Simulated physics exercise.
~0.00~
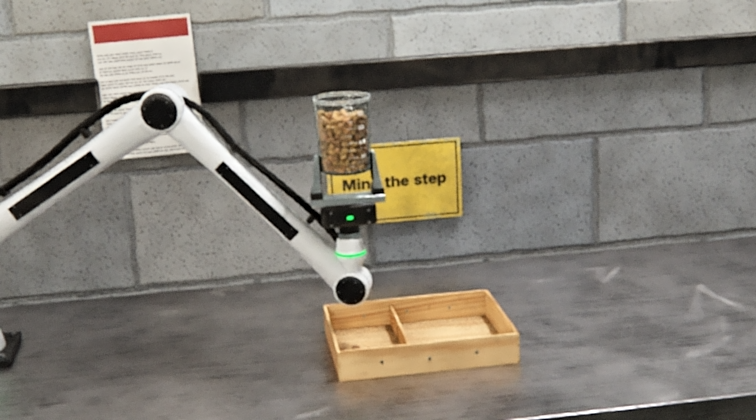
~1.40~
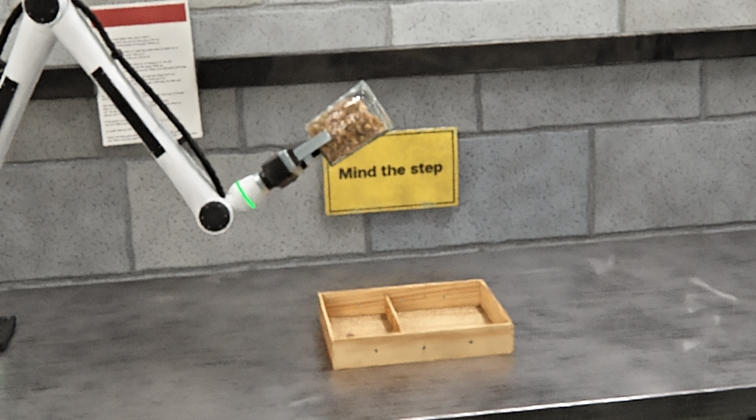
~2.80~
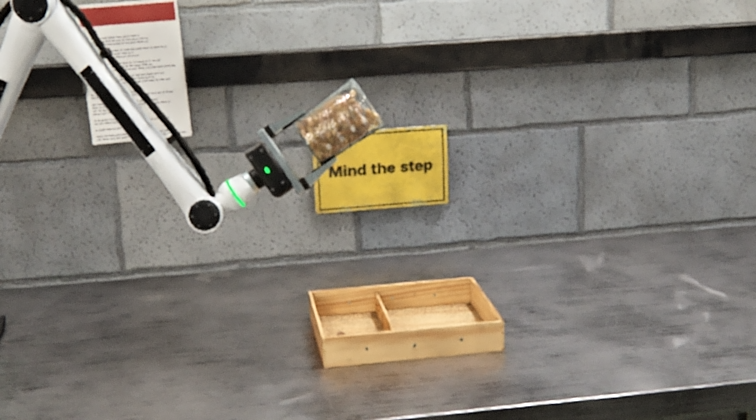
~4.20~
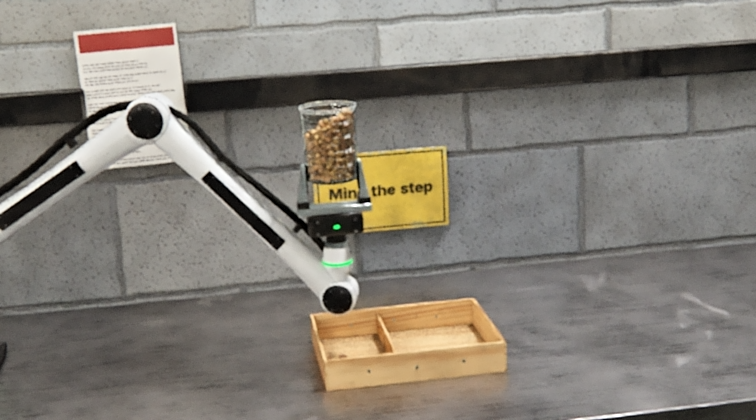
Robot arm lifting and tilting a clear cup of dried beans above a divided wooden tray, then lowering it upright, still full.
